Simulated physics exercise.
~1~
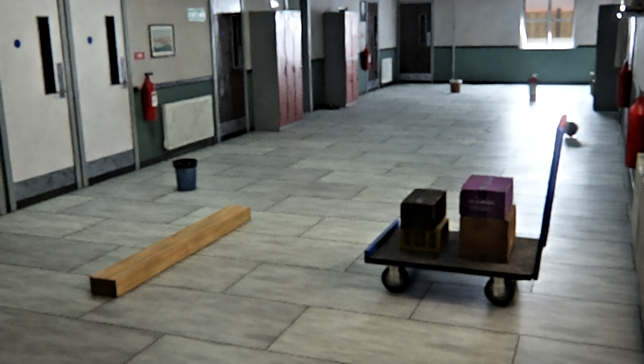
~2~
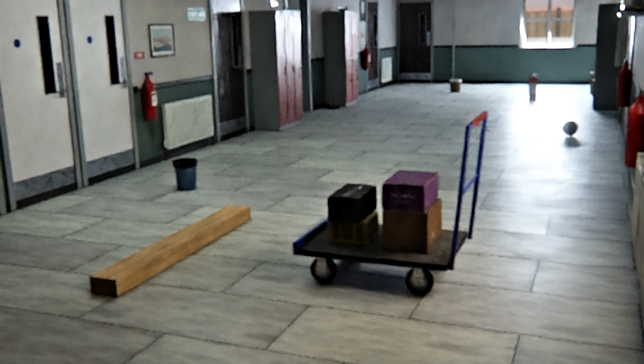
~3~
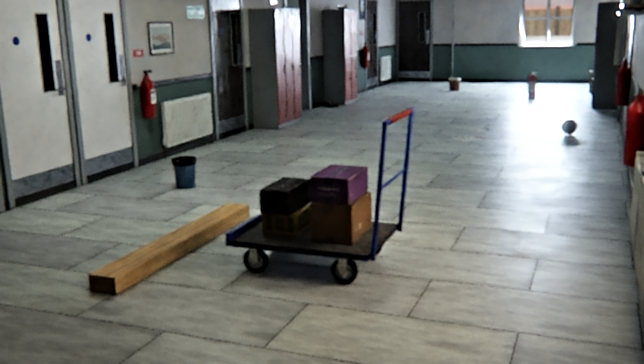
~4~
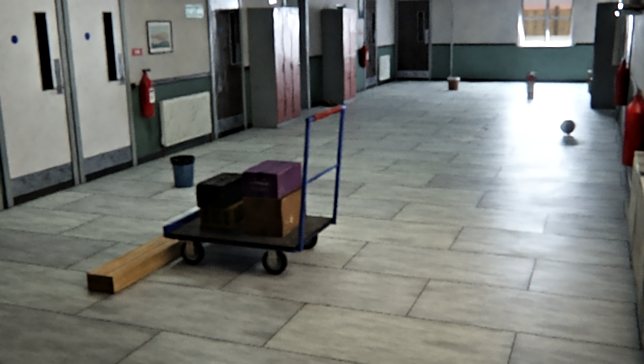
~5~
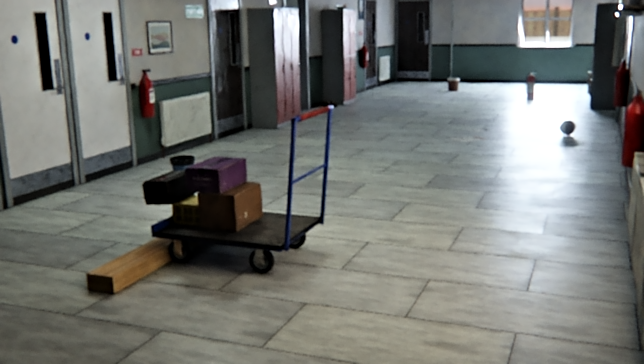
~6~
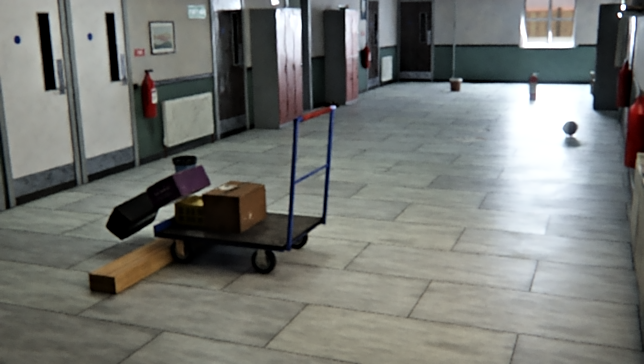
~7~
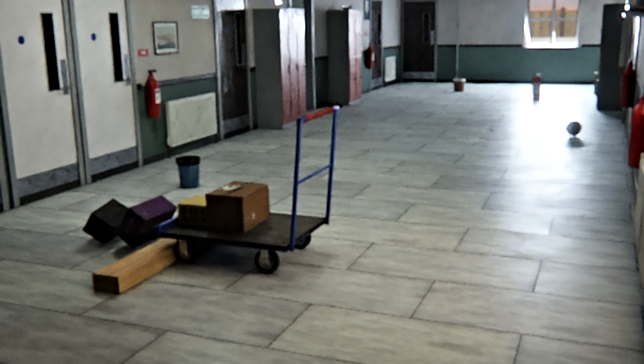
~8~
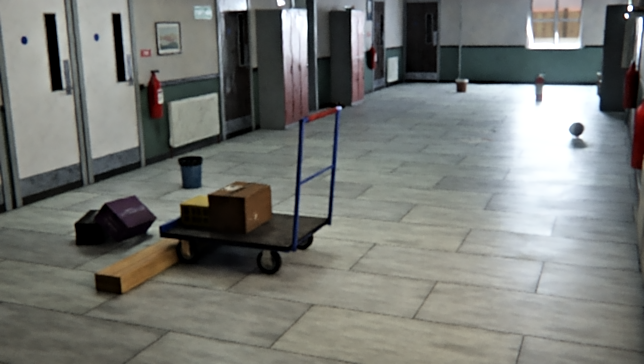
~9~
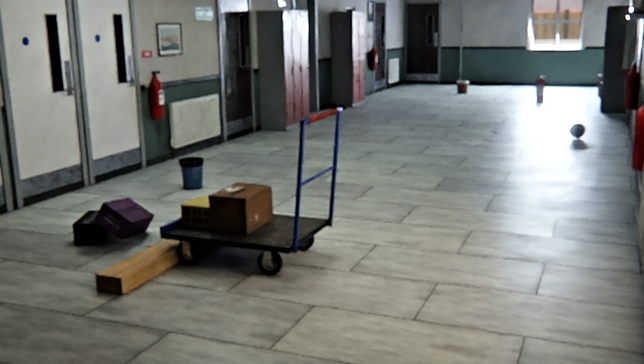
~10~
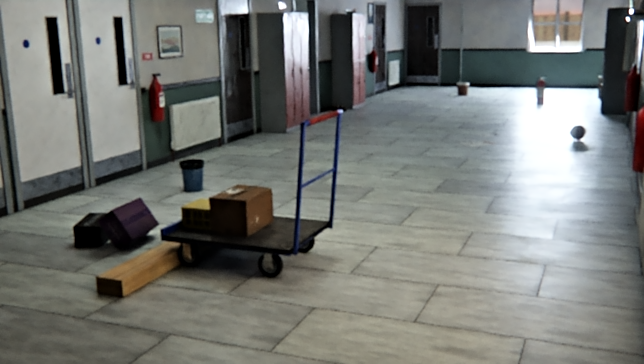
A flatbed trolley with a blue and red handle rolls leftward across a grey-tiled corridor, seen from a slightly swaying, raised view, with pale doors, a fire extinguisher and a bin along the left. It carries a black parcel on a yellow crate at the front and a purple carton on a brown carton behind. The trolley meets a low wooden kerb and stops. The black parcel and purple carton slide on, tip over the front edge and tumble to the floor beyond. They come to rest there, while the brown carton and yellow crate stay on the deck.
